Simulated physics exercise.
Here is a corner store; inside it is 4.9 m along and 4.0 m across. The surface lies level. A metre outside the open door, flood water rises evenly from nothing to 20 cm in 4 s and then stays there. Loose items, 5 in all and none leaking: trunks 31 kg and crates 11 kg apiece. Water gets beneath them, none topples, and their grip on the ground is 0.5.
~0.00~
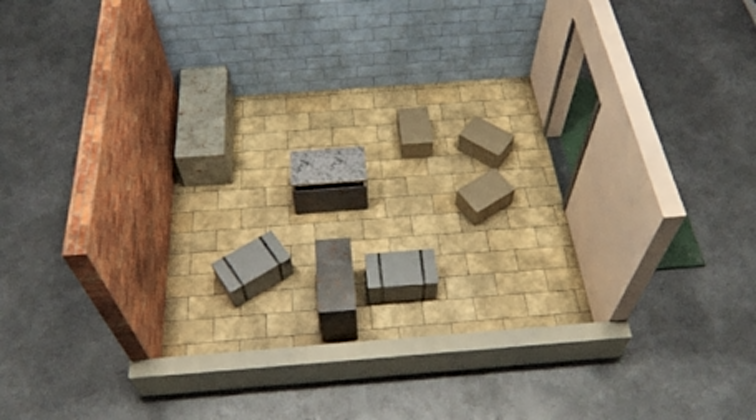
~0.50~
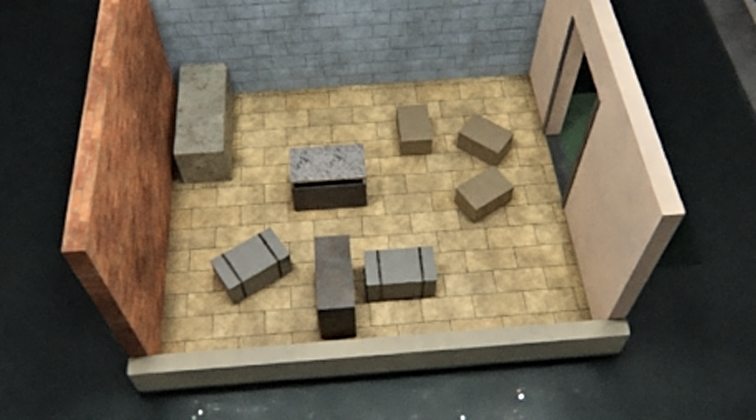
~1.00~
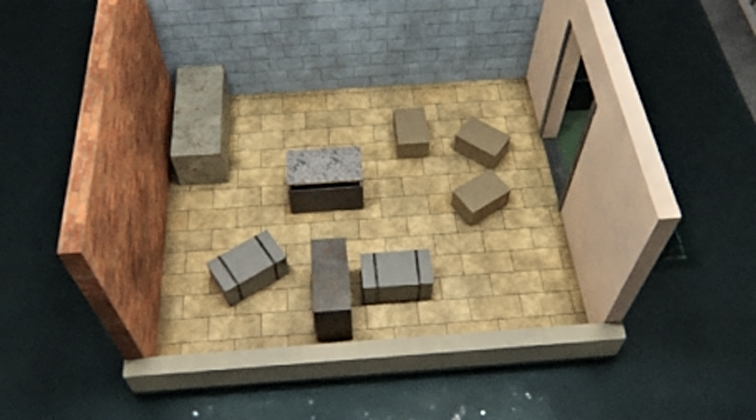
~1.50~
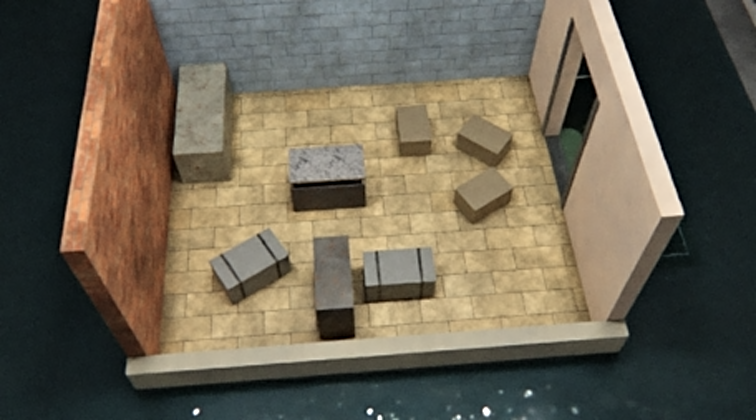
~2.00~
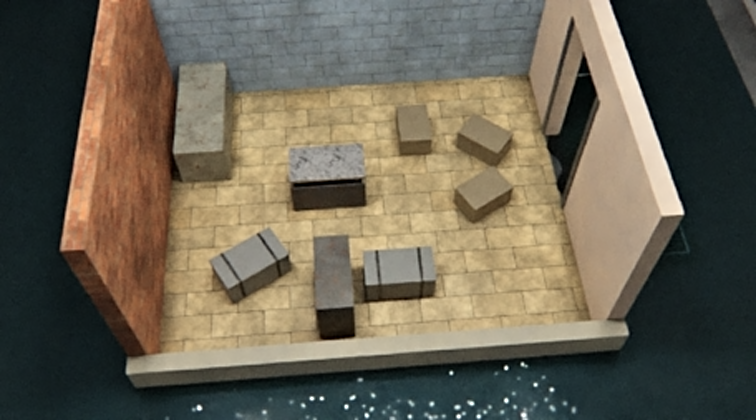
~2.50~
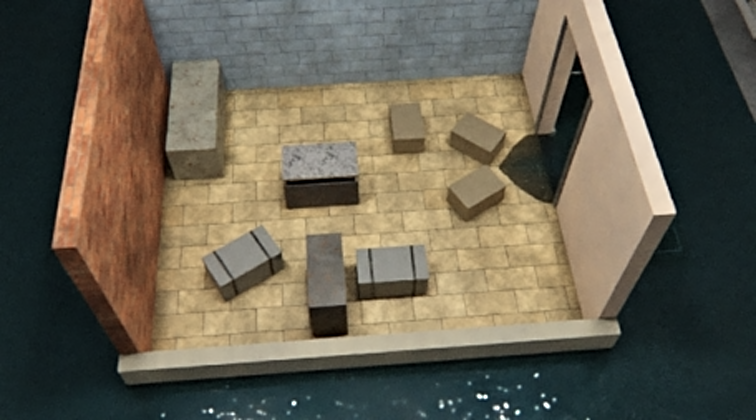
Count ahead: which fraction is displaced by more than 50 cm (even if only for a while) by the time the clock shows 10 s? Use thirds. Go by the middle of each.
It is one to two thirds.
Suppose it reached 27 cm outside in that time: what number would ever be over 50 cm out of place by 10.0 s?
Then 4.
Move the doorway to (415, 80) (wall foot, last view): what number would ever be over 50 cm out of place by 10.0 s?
Then 3.
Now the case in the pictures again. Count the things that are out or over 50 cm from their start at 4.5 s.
By then 2.
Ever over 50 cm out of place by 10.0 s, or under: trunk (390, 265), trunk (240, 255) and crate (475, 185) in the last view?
In that order: Under, under, more.
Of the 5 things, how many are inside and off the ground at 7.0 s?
I count 2.
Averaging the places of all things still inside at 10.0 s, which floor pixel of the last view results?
Near (292, 199).
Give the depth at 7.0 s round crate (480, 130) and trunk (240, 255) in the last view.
About 7 and 2 cm.
After 3.5 s 0 of 5 are over 50 cm from their spots; 0 afloat.
After 4.5 s 2 of 5 are over 50 cm from their spots; 0 afloat.
After 7.0 s 3 of 5 are over 50 cm from their spots; 2 afloat.
After 10.0 s 3 of 5 are over 50 cm from their spots, and 3 have been at some point; 3 afloat.
